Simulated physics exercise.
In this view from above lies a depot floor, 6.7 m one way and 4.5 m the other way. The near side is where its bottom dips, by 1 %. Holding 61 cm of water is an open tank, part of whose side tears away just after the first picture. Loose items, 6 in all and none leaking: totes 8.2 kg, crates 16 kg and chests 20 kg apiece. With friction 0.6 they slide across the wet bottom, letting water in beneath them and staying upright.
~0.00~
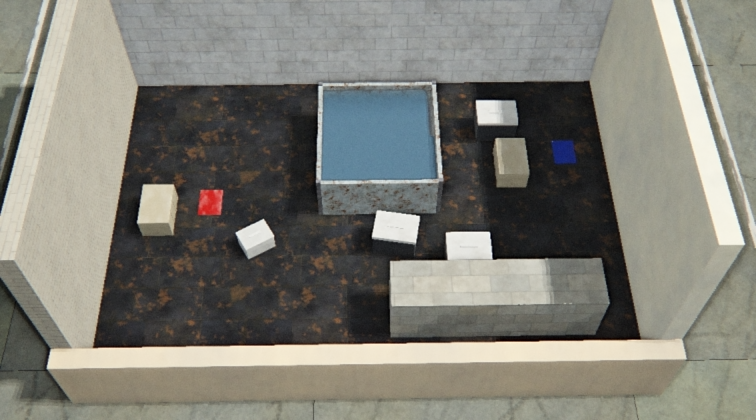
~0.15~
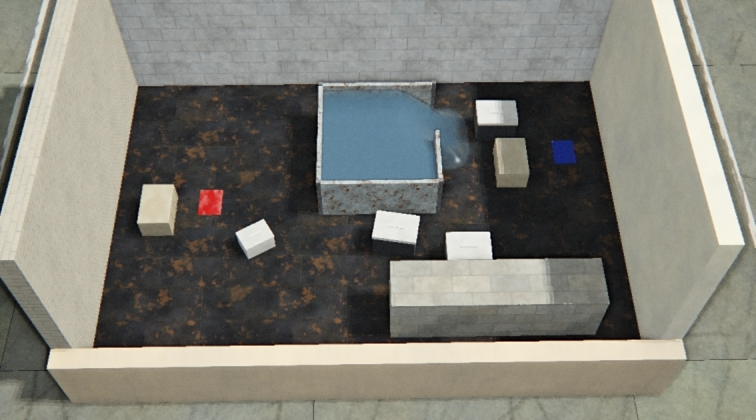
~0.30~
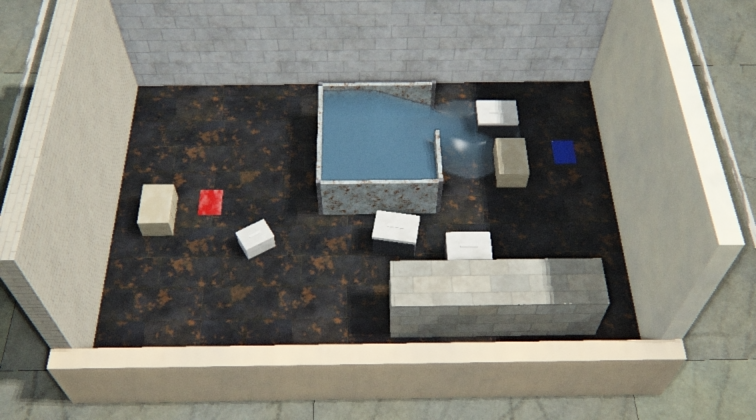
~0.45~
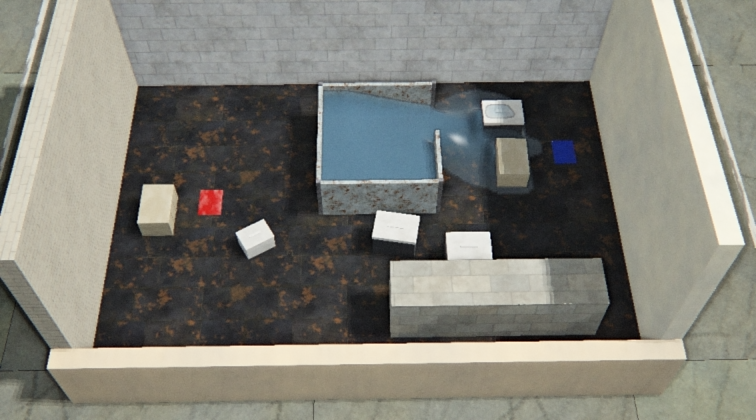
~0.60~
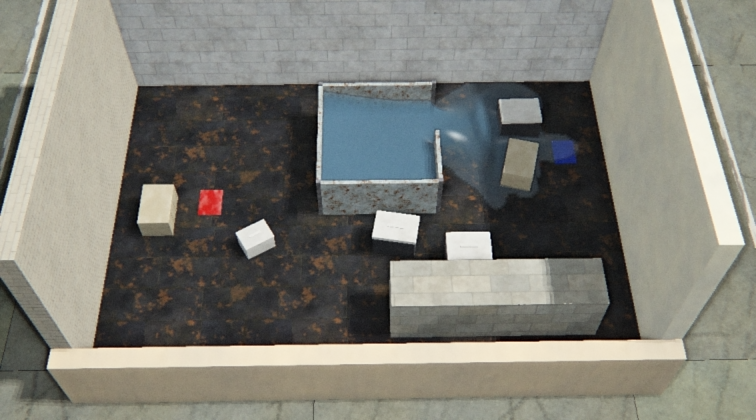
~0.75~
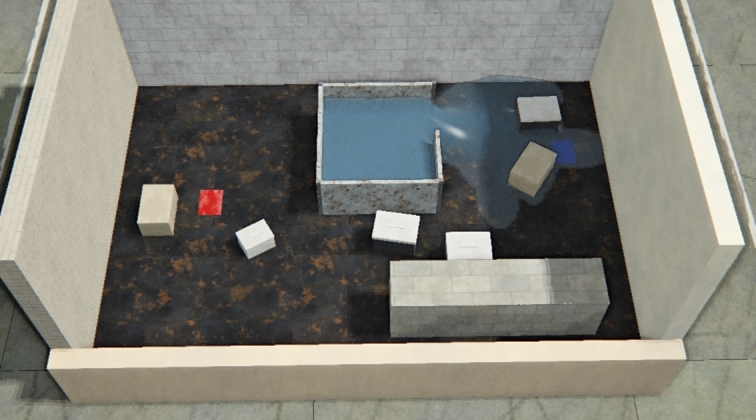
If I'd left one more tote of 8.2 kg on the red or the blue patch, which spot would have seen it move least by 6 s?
The red spot would.
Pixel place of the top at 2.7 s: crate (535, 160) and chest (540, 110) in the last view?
Roughly (557, 261), then roughly (562, 134).
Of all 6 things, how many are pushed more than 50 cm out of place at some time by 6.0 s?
That comes to 2.
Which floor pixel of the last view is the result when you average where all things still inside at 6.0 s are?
Close to pixel (376, 249).
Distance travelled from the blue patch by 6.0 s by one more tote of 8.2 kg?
I'd put it near 450 cm.
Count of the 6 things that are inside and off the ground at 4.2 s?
By my count, 2.
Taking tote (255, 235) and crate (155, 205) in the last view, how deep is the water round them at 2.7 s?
0 and 0 cm.
After 1.2 s on red it would be 0 cm off in 0 cm of water; on blue it would be 45 cm off in 5 cm of water.
After 2.7 s on red it would be 0 cm off in 0 cm of water; on blue it would be 170 cm off in 12 cm of water.
After 4.2 s on red it would be 0 cm off in 0 cm of water; on blue it would be 296 cm off in 15 cm of water.
After 6.0 s on red it would be 0 cm off in 0 cm of water; on blue it would be 444 cm off in 6 cm of water.
